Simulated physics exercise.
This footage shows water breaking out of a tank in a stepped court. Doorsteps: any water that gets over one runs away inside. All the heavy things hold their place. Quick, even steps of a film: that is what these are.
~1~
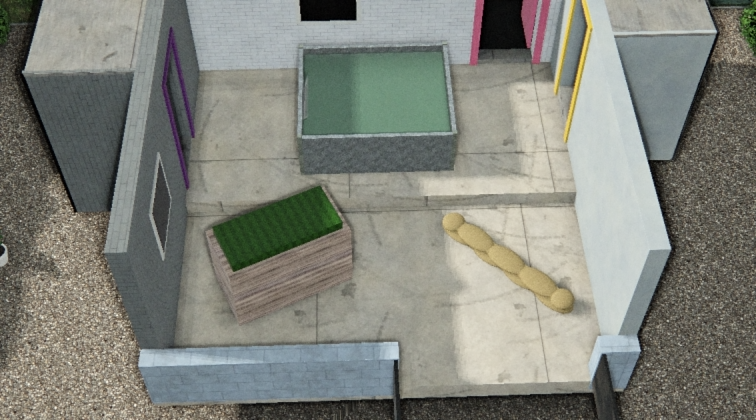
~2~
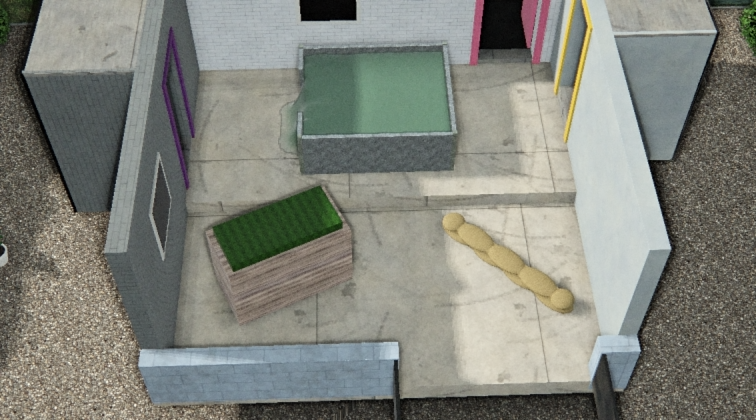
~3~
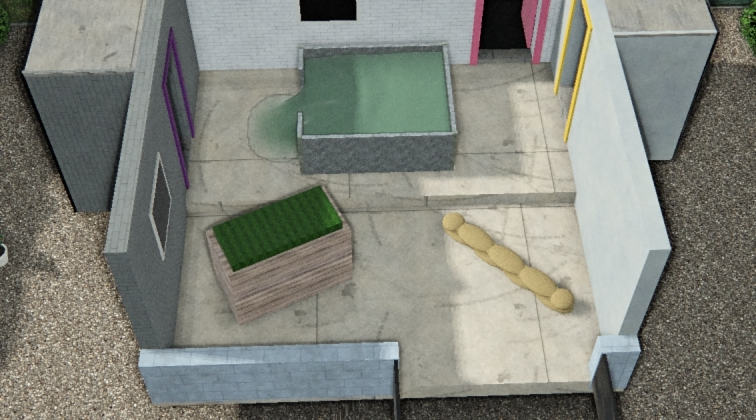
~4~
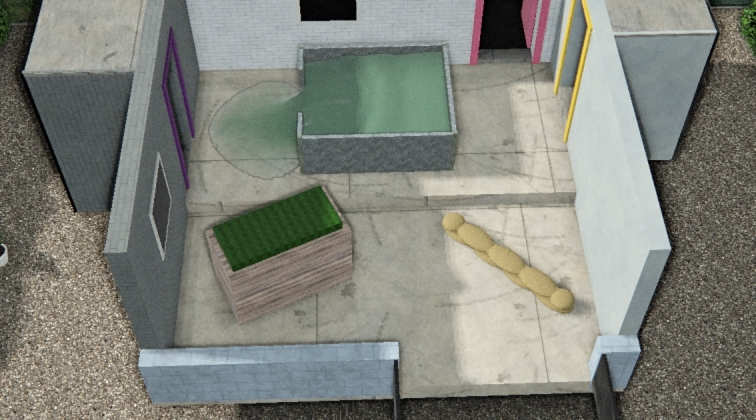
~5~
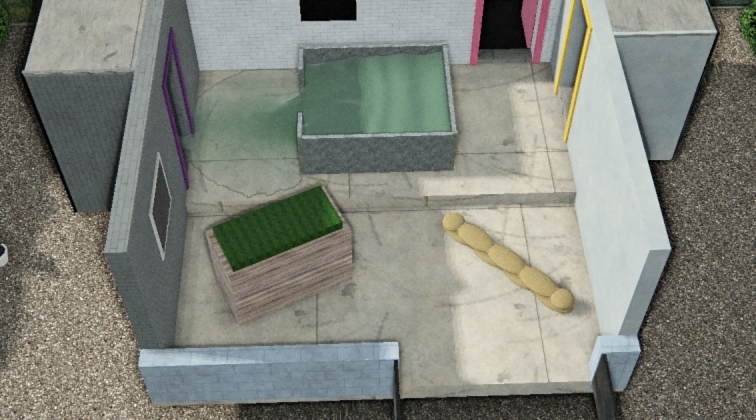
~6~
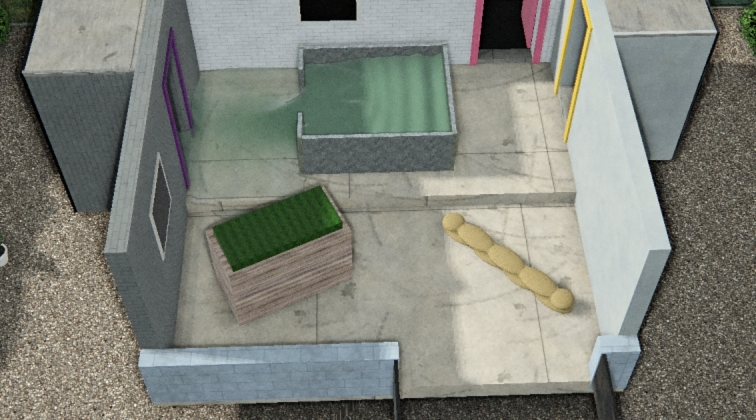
Green water lies still in a grey stone tank at the back of a stepped concrete court, seen from high above by a fixed camera. A grass-topped wooden block stands at lower left and lumpy tan sacks at right, between walls with purple, pink and yellow trim. The water breaks through the tank's left side, fans leftward across the upper floor to the wall, and spreads thinly forward while ripples cross the tank.
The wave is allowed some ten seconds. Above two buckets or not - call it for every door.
Purple door: Above two buckets; pink door: Not above two buckets; yellow door: Not above two buckets.
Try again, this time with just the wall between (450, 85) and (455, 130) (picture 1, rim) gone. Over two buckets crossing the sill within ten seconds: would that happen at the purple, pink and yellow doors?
Result: Purple remains beneath it; pink goes past the limit; yellow goes past the limit.
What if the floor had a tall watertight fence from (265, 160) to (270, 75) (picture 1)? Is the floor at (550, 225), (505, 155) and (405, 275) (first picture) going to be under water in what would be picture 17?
Listed order: Spared, spared, swamped.
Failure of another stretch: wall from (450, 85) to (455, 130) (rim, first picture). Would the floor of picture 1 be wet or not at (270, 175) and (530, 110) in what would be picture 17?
Point one not reached; point two reached.
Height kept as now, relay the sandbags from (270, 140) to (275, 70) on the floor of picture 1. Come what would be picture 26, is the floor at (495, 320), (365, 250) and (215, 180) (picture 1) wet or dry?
Readings in sequence: Unflooded / unflooded / wet through.
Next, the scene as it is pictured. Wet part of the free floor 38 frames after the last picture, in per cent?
About 80 per cent.
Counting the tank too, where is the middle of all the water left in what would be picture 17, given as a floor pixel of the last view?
I'd say near (323, 129).
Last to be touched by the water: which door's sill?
The yellow one.
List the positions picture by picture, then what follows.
The first frame shows still water in the tank at (375, 93).
In the second frame, the front is at (293, 105), out from the gap at (305, 117).
In the third frame, water pours out at (305, 117) and has run to (258, 111).
In the fourth frame, water pours out at (305, 118) and has run to (214, 126).
In the fifth frame, water pours out at (305, 117) and has run to (181, 137).
In the sixth frame, water pours out at (305, 116) and has run to (173, 170).
A moment on, water covers 20 % of the floor; the purple door far over two buckets in, the pink door not reached, the yellow door not reached.
Next, water covers 25 % of the floor; the purple door far over two buckets in, the pink door not reached, the yellow door not reached.
Then, water covers 40 % of the floor; the purple door far over two buckets in, the pink door wet at the sill, nothing in, the yellow door not reached.
Later, water covers 80 % of the floor; the purple door far over two buckets in, the pink door wet at the sill, nothing in, the yellow door wet at the sill, nothing in.
In the end, water covers 90 % of the floor; the purple door far over two buckets in, the pink door under two buckets in, the yellow door wet at the sill, nothing in.
